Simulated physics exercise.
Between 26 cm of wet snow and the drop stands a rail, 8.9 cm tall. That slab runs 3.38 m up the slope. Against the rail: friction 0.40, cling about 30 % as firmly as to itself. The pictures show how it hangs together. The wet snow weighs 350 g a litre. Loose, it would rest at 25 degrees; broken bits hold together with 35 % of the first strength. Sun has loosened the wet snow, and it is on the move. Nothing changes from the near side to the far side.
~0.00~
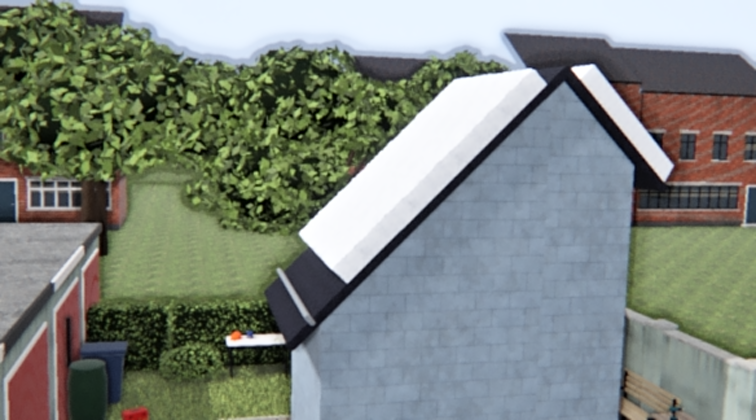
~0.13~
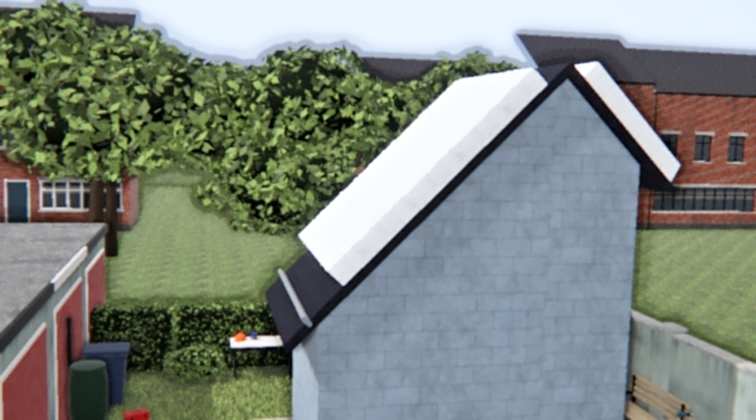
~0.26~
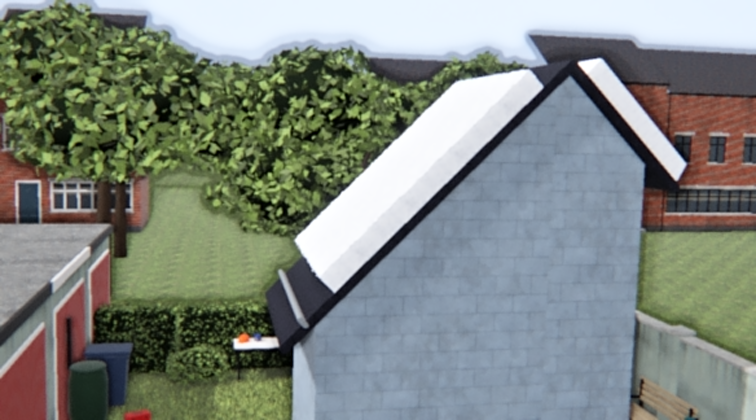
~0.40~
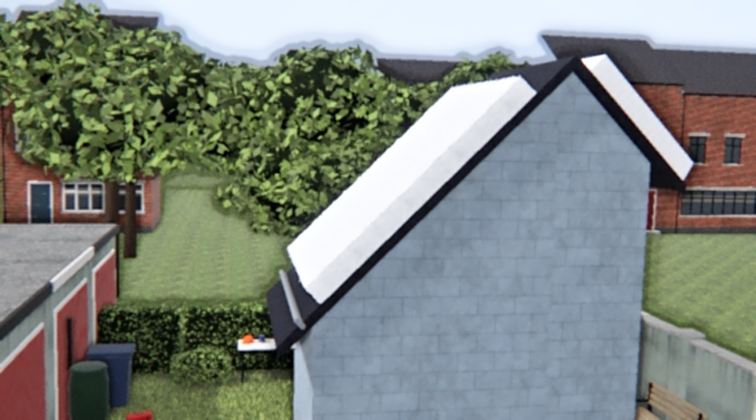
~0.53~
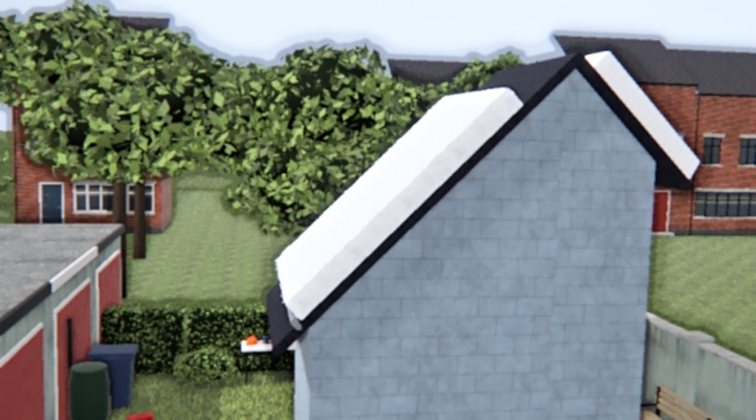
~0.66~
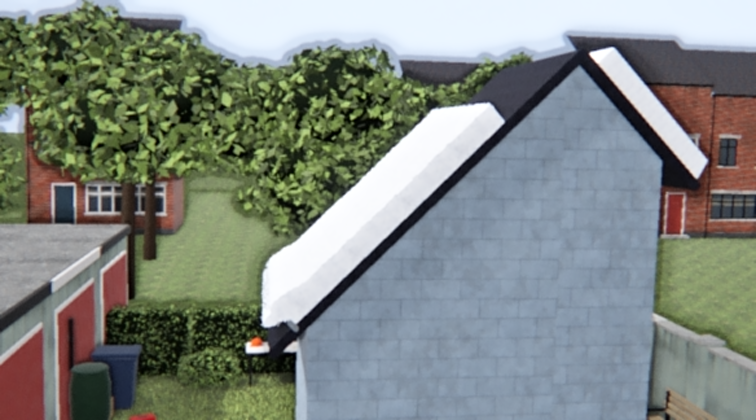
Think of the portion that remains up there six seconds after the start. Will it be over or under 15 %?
The portion that remains up there six seconds after the start is under 15 %.
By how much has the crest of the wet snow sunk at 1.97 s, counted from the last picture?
Roughly 2.0 m.
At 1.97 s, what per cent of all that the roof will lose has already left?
Some 90 per cent.
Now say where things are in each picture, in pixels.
The first picture shows foremost bit of the wet snow at (335, 266).
The second picture shows foremost bit of the wet snow at (330, 269), its middle shifted 3.1 cm.
The third picture shows foremost bit of the wet snow at (321, 275), its middle shifted 13 cm.
The fourth picture shows foremost bit of the wet snow at (307, 285), its middle shifted 29 cm.
The fifth picture shows foremost bit of the wet snow at (287, 301), its middle shifted 52 cm, 2 % of it past the rail, in one piece.
The sixth picture shows foremost bit of the wet snow at (264, 321), its middle shifted 80 cm, 9 % of it past the rail, cracking.
After 1.26 s, 54 % of the snow is on the roof.
After 1.97 s, 17 % of the snow is on the roof.
After 2.69 s, 7 % of the snow is on the roof.
After 3.40 s, 7 % of the snow is on the roof.
After 6.00 s, 6 % of the snow is on the roof.
